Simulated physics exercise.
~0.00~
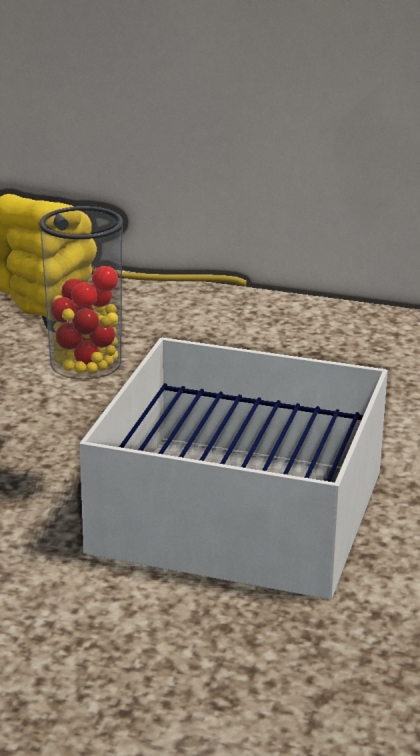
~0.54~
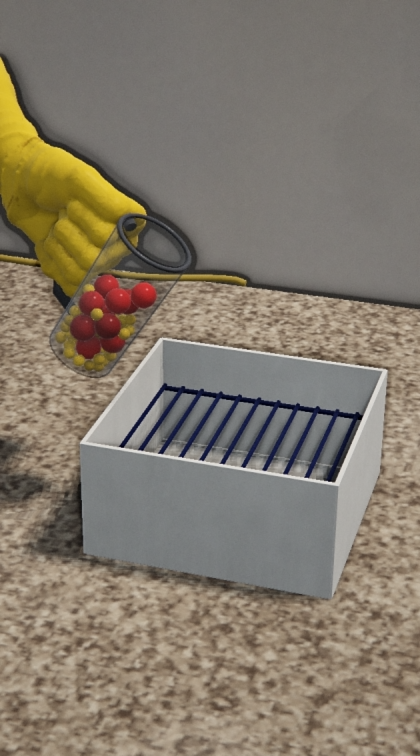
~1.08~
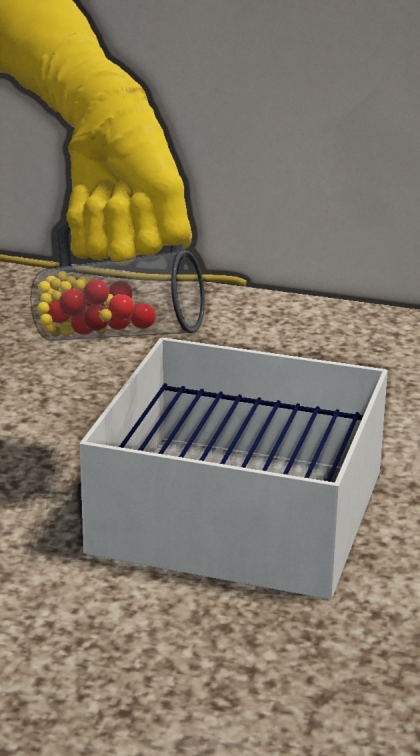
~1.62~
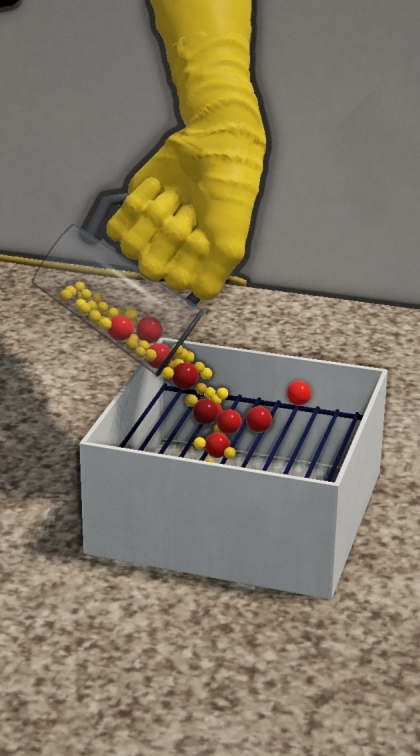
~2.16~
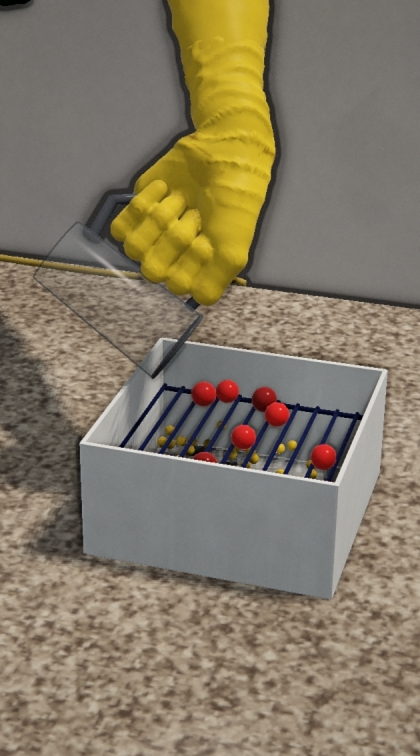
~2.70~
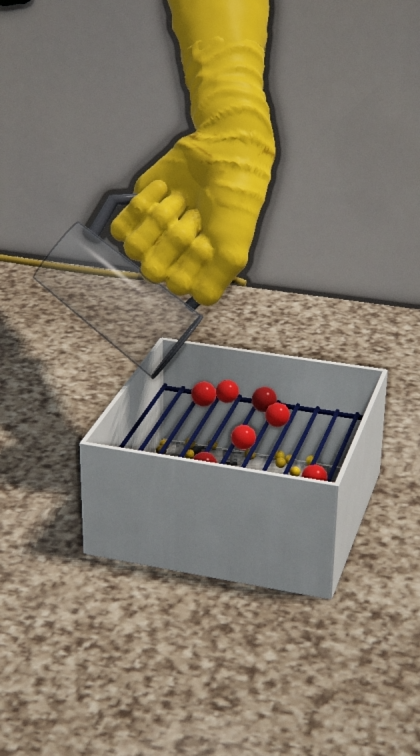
The clip opens on a clear cup of larger red balls and small yellow beads, standing on a speckled counter behind an open pale box with a rack of dark blue wires inside. A yellow-gloved hand lifts the cup and tilts it to the right. The hand turns the cup onto its side, with everything still inside. It then swings the cup over the box and tips it mouth-down, spilling red and yellow together onto the wires. The red balls stay caught on top, while nearly all the yellow beads drop through and settle below, leaving the cup empty.
